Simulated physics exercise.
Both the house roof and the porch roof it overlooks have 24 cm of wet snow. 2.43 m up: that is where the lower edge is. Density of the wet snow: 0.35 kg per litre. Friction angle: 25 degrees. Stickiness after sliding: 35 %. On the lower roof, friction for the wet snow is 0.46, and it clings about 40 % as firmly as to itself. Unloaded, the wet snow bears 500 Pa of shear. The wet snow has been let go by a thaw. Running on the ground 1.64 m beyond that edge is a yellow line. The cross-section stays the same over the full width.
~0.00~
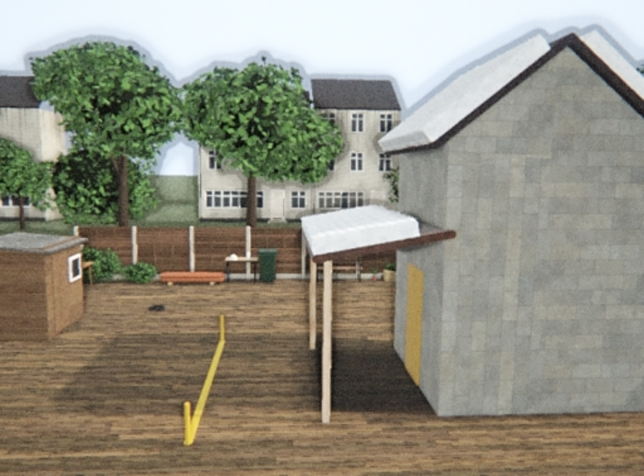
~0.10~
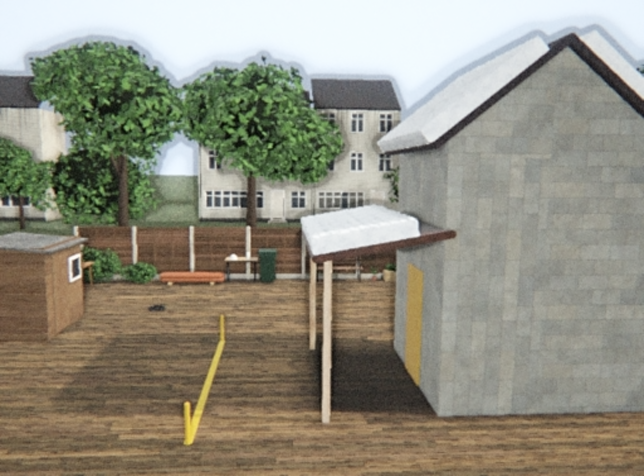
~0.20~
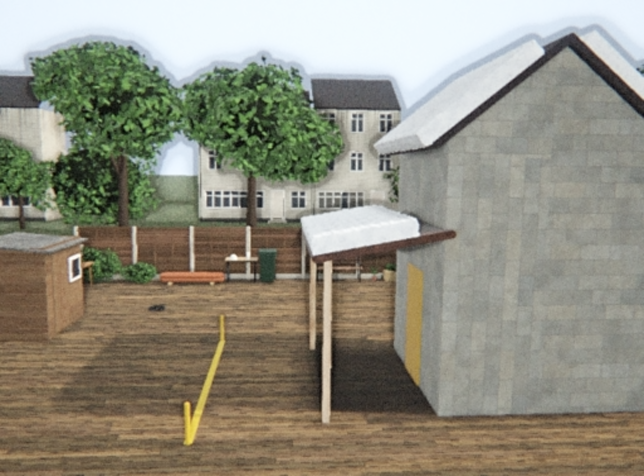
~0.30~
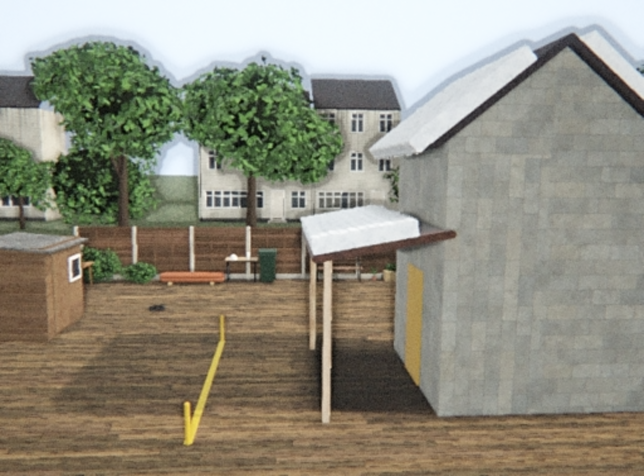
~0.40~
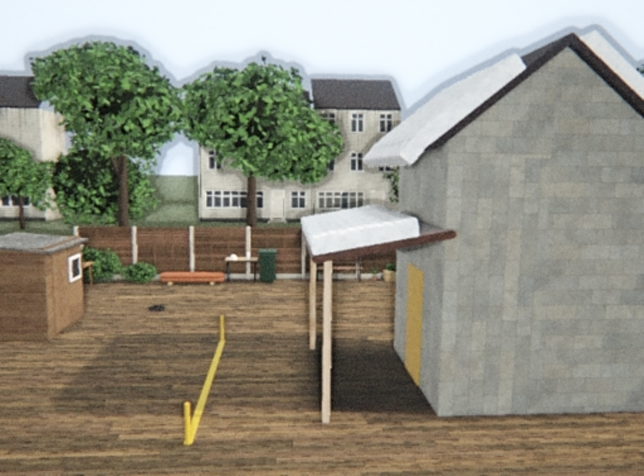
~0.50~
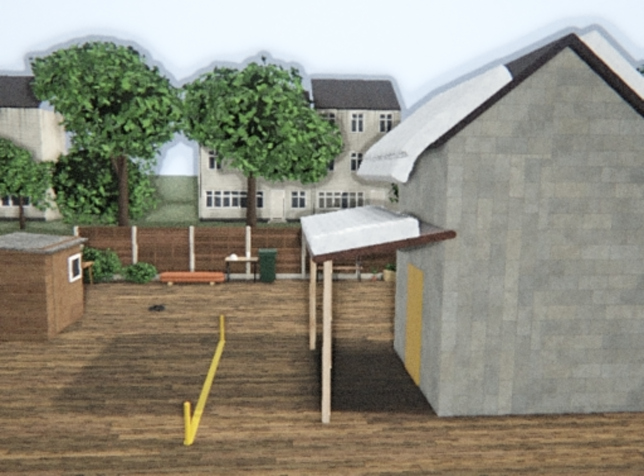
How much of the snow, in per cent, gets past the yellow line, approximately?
34 %.
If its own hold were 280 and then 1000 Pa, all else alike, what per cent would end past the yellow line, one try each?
40 %, then 16 %.
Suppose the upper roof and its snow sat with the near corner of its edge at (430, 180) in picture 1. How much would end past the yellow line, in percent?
8 per cent or so.
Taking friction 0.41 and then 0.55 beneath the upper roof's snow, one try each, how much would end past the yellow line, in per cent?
Respectively near 14 % and near 3 %.
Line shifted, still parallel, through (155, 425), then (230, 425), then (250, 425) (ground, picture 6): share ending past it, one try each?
About 22 %, 45 %, 55 %.
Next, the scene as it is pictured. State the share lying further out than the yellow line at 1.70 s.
Close to 16 per cent.
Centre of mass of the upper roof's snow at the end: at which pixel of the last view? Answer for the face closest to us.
The spot is somewhere around (205, 375).
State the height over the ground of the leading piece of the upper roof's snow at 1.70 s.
Somewhere around 0.2 metres, I'd say.
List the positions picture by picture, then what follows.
In the first frame, leading edge of the wet snow at (431, 125).
In the second frame, leading edge of the wet snow at (429, 126), its middle shifted 2.7 cm, 1 % of it past the upper edge, in one piece.
In the third frame, leading edge of the wet snow at (425, 130), its middle shifted 11 cm, 5 % of it past the upper edge, in one piece.
In the fourth frame, leading edge of the wet snow at (418, 133), its middle shifted 24 cm, 12 % of it past the upper edge, in one piece.
In the fifth frame, leading edge of the wet snow at (408, 151), its middle shifted 42 cm, 21 % of it past the upper edge, cracking.
In the sixth frame, leading edge of the wet snow at (397, 162), its middle shifted 67 cm, 33 % of it past the upper edge, cracking.
After 1.05 s, none is below the lower edge and 0 % is past the line.
After 1.70 s, 56 % is below the lower edge and 17 % is past the line.
After 2.35 s, 59 % is below the lower edge and 34 % is past the line.
After 3.00 s, 59 % is below the lower edge and 34 % is past the line.
After 3.10 s, at the end, 59 % is below the lower edge and 34 % is past the line.
